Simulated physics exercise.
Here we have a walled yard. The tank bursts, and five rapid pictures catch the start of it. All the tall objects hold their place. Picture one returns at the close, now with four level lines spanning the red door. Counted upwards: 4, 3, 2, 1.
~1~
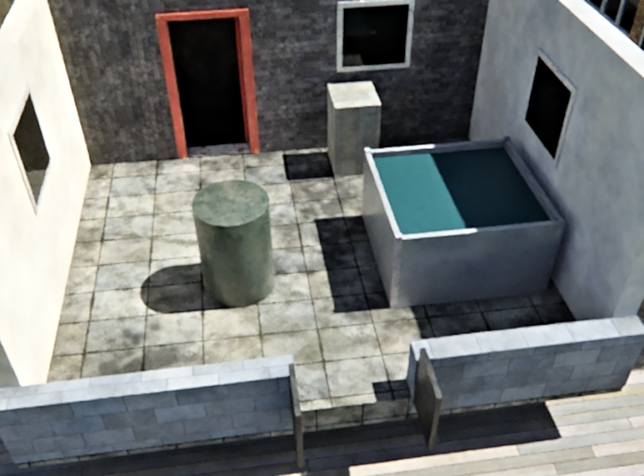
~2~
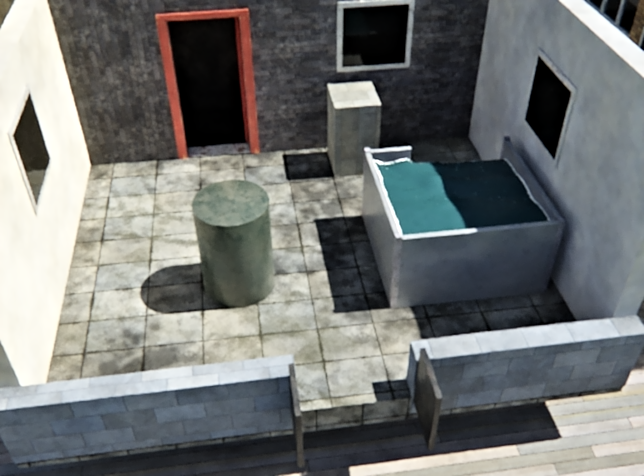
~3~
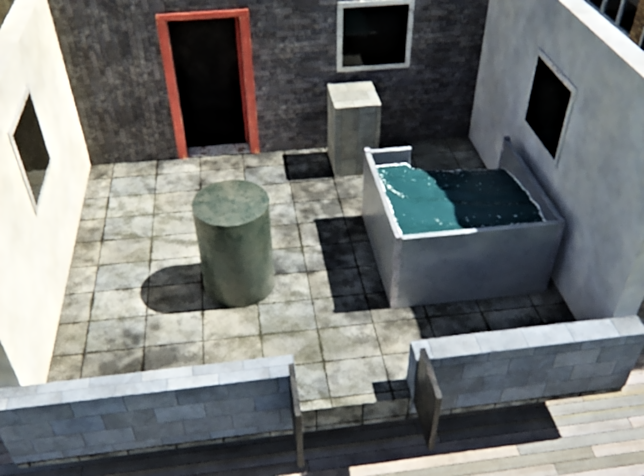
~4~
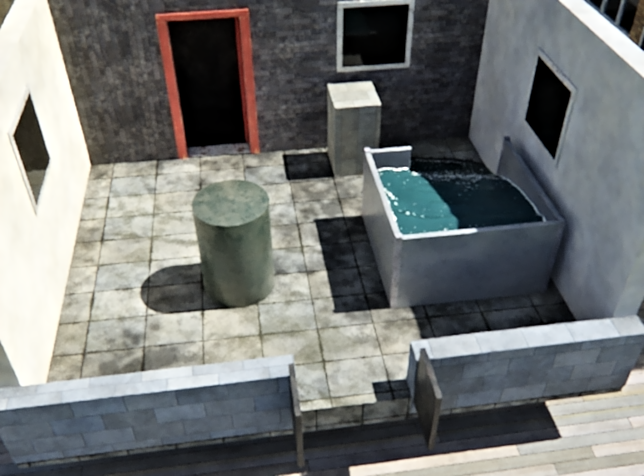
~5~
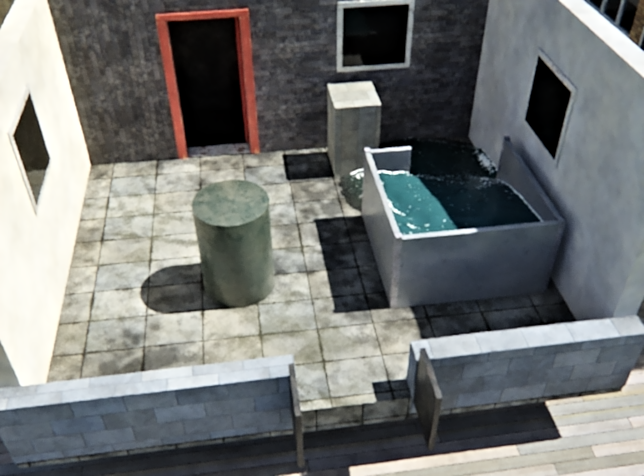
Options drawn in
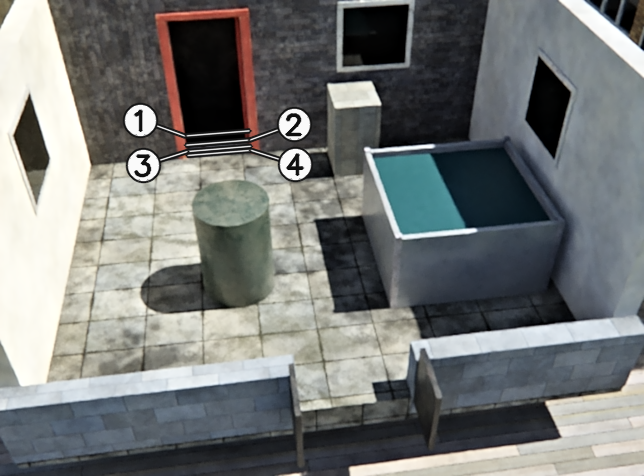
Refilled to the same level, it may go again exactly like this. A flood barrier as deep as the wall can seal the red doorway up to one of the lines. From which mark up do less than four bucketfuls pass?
The limit is 3.
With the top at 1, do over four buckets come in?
No.
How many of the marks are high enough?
Three of them.
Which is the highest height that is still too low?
4 it is.
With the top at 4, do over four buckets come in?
Yes, that goes wrong.
In white, 1 at (217, 133); 2 at (218, 142); 3 at (219, 148); 4 at (219, 152); from the bottom up 4, 3, 2, 1.
Choosing 1, nothing gets over.
Choosing 2, nothing gets over.
Choosing 3, a splash gets over, under a bucket.
Choosing 4, about 9 bucketfuls get in.
